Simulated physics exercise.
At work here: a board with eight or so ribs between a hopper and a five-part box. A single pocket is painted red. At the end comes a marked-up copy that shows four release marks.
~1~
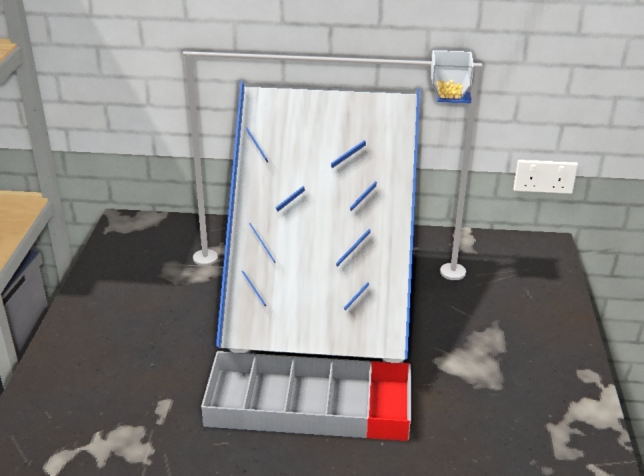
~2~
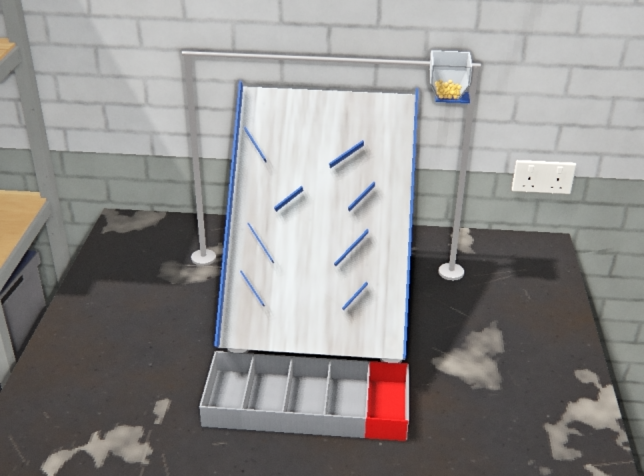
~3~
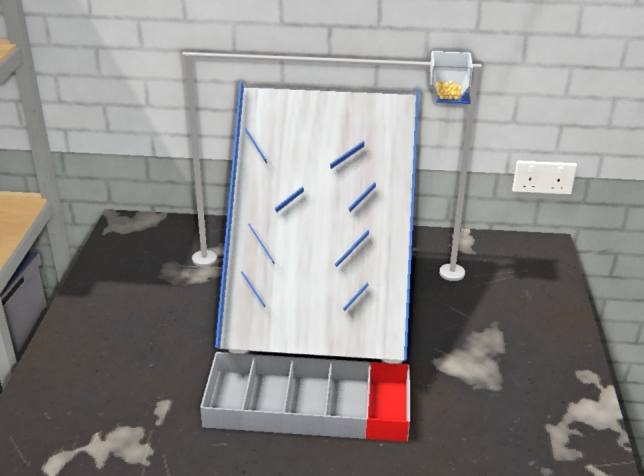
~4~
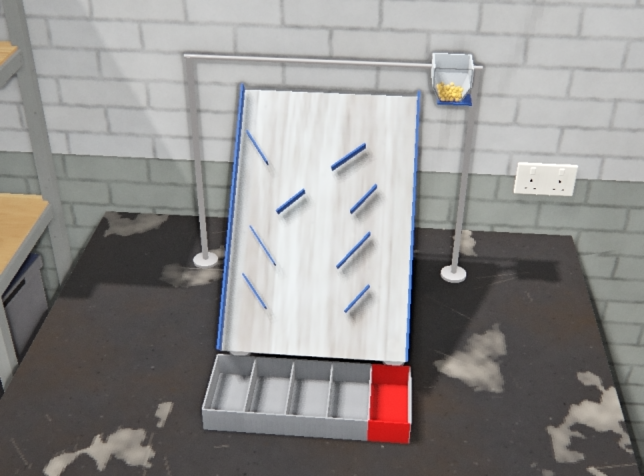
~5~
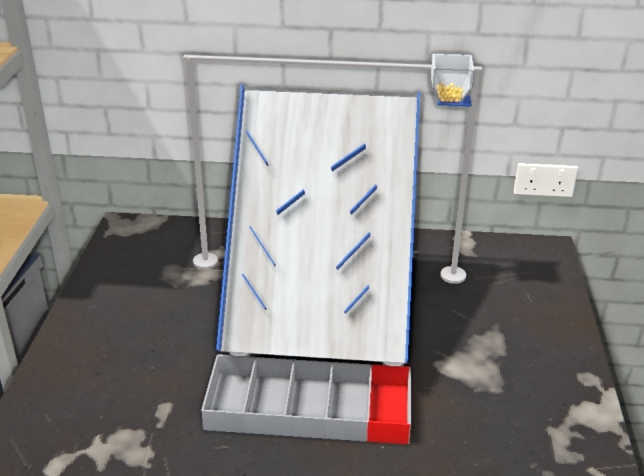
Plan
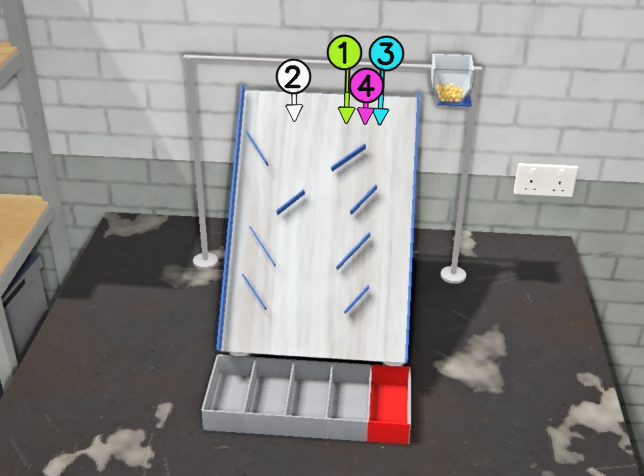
In this clip, a small hopper of yellow pieces sits on a metal frame at the upper right of a ribbed, tilted board, above a box with one red pocket; apart from slight shifts in the view, nothing moves.
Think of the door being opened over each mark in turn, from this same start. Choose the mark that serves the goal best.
3 is best.
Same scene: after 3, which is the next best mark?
That is mark 4.
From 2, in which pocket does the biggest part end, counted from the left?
The third from the left.
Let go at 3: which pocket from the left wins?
The fifth.
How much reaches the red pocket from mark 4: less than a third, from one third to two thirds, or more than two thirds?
It is less than a third.
On the marked copy, mark 1 meets the board at (346, 117); mark 2 meets the board at (294, 115); mark 3 meets the board at (379, 118); mark 4 meets the board at (365, 118).
With 1, a small part in the red pocket, most in other pockets, a small part outside the box.
With 2, none in the red pocket, nearly all in other pockets, a small part outside the box.
With 3, about half in the red pocket, about a third in other pockets, a small part outside the box.
With 4, about a quarter in the red pocket, about two thirds in other pockets, a small part outside the box.
